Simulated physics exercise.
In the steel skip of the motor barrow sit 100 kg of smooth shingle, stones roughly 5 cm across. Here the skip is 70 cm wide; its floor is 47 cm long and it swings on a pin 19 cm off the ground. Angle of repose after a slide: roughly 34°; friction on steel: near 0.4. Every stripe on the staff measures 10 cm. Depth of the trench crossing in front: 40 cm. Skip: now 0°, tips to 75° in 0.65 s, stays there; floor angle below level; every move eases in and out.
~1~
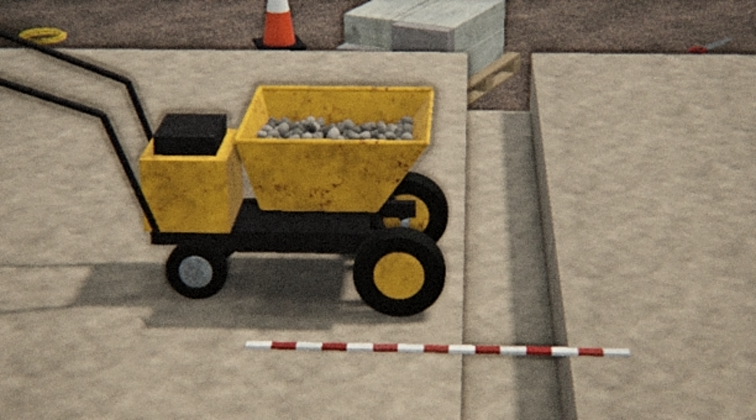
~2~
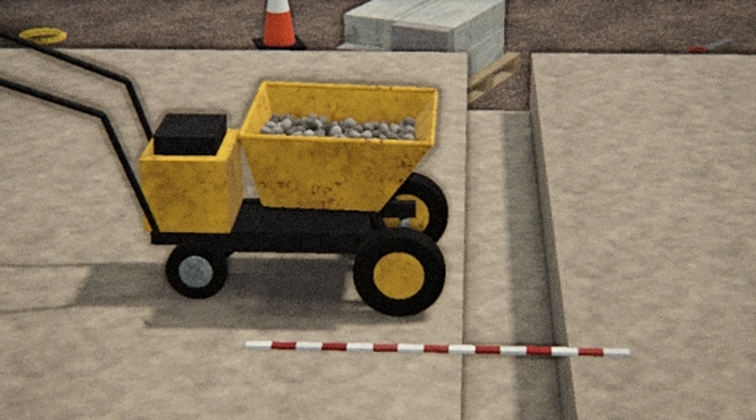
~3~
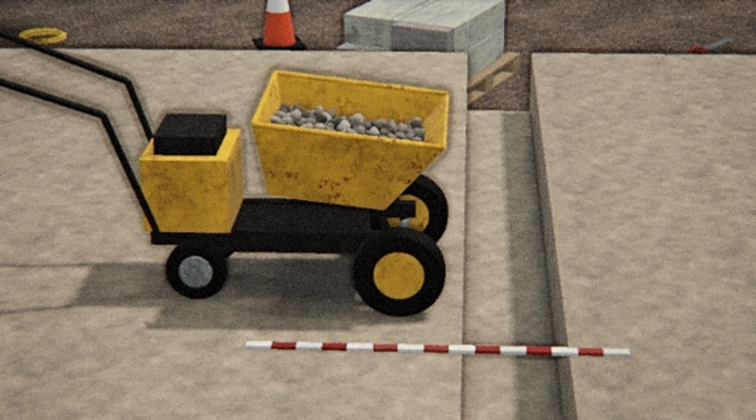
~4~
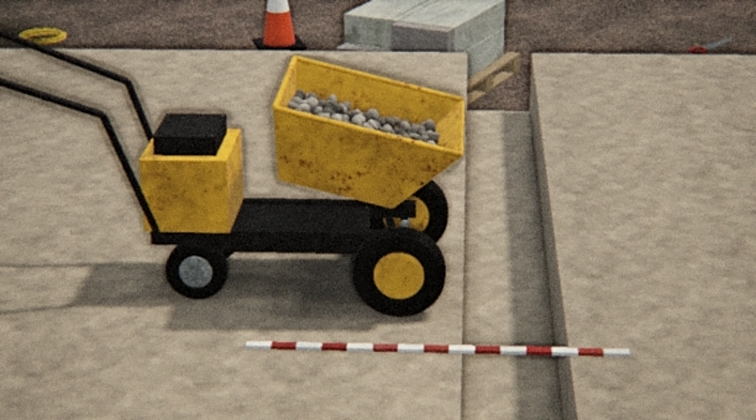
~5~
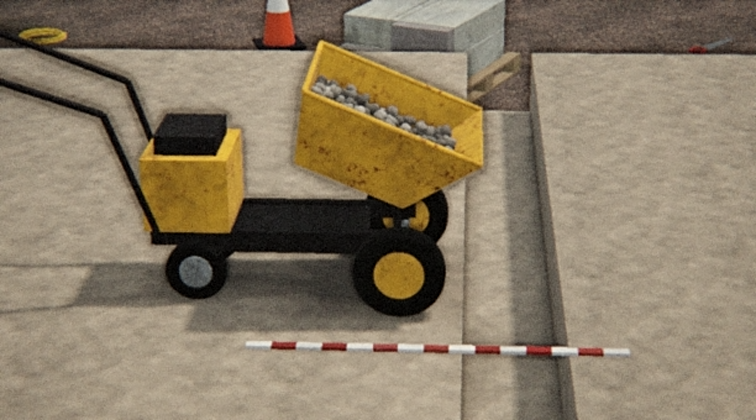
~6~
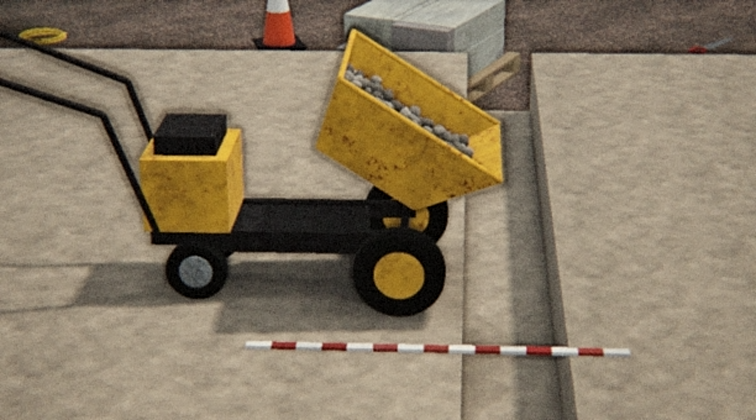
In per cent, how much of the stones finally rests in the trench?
Roughly 14 per cent of them.
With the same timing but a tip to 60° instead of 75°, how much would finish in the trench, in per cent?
Roughly 20%.
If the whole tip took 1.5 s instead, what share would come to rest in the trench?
Then roughly 30 percent.
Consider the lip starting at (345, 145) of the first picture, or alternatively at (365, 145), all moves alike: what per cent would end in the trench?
90 and 65 %.
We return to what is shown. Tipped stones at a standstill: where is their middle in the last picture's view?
Look at roughly (634, 284).
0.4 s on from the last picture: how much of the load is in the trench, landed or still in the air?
By then, around 5 percent.
Then, 0.2 s after the last picture the floor is at 64°, 100 % in the skip; the foremost stones are at (516, 205).
Then, 0.4 s after the last picture the floor is at 75°, 67 % in the skip, 3 % in the trench, 30 % past the trench; the foremost stones are at (626, 282).
Then, 0.8 s after the last picture the floor is at 75°, 11 % in the skip, 4 % in the trench, 85 % past the trench; the foremost stones are past the picture's edge.
Then, 2.8 s after the last picture the floor is at 75°, 0 % in the skip, 14 % in the trench, 86 % past the trench; the foremost stones are past the picture's edge.
